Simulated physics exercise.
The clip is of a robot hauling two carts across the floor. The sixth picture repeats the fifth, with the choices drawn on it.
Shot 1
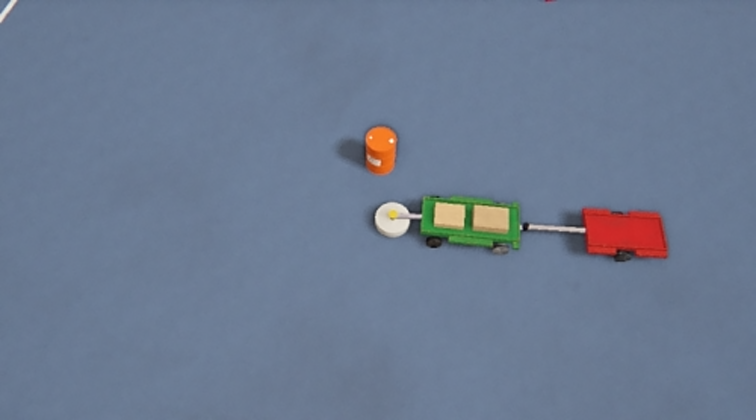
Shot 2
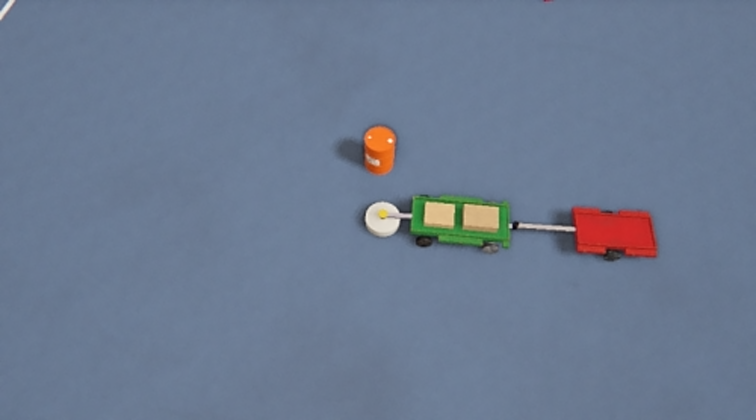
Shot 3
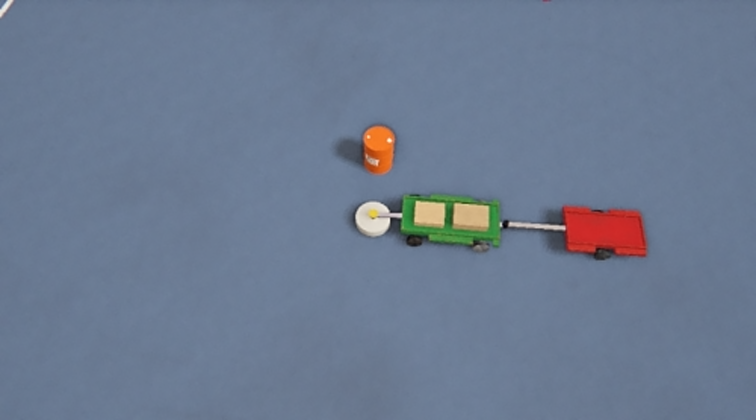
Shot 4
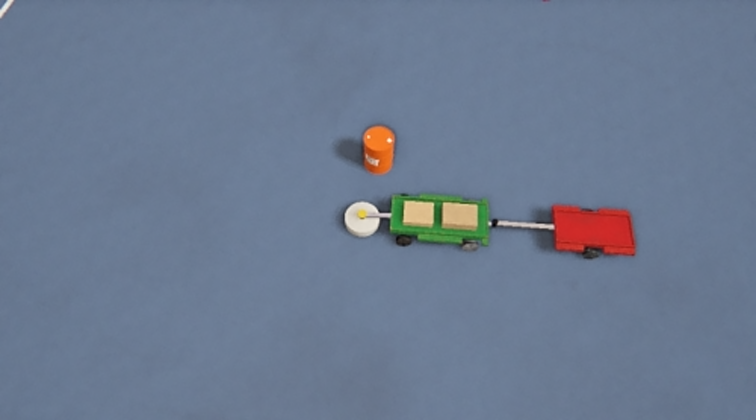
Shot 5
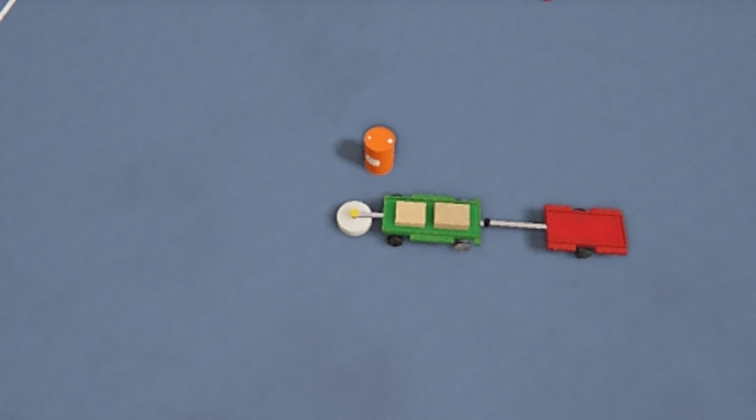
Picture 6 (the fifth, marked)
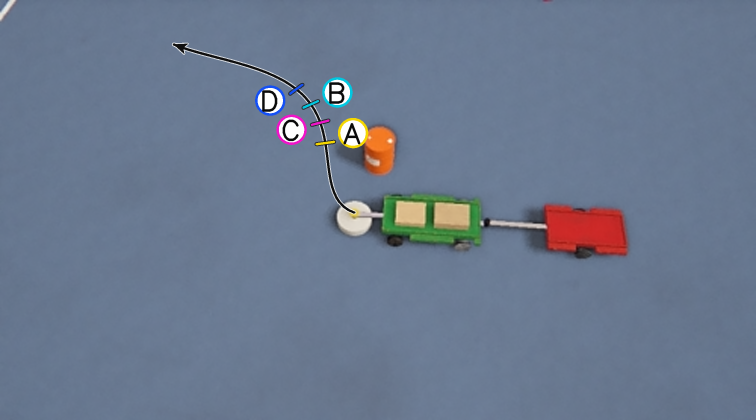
A green cart carrying two tan blocks and an empty red cart behind it rolled slowly left in a line, pulled by a small round white robot, passing just below an orange drum.
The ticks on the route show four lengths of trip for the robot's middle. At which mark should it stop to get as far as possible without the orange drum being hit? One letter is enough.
At A, and not beyond.
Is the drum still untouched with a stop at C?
For that mark, no.
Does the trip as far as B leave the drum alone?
No.
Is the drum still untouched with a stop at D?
For that mark, no.
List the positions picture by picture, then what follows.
In the first frame, robot (393, 219); green cart (470, 220); red cart (624, 232).
In the second frame, robot (383, 218); green cart (460, 219); red cart (614, 231); orange drum (379, 163).
In the third frame, robot (373, 218); green cart (450, 218); red cart (604, 230); orange drum (378, 162).
In the fourth frame, robot (362, 218); green cart (439, 217); red cart (593, 229); orange drum (378, 162).
In the fifth frame, robot (354, 217); green cart (432, 217); red cart (585, 229); orange drum (379, 163).
On the marked copy, A at (325, 143); B at (311, 104); C at (320, 123); D at (296, 89); the route from (354, 213) via (299, 91) to (174, 44).
Following A. Soon after the start, robot (334, 197), last cart (559, 227).
Later, robot (329, 170), last cart (534, 225).
In the end, robot (326, 148), last cart (512, 224); nothing has been touched.
As for the rest, B is too far, the drum has been hit; C is too far, the drum has been hit; D is too far, the drum has been hit.
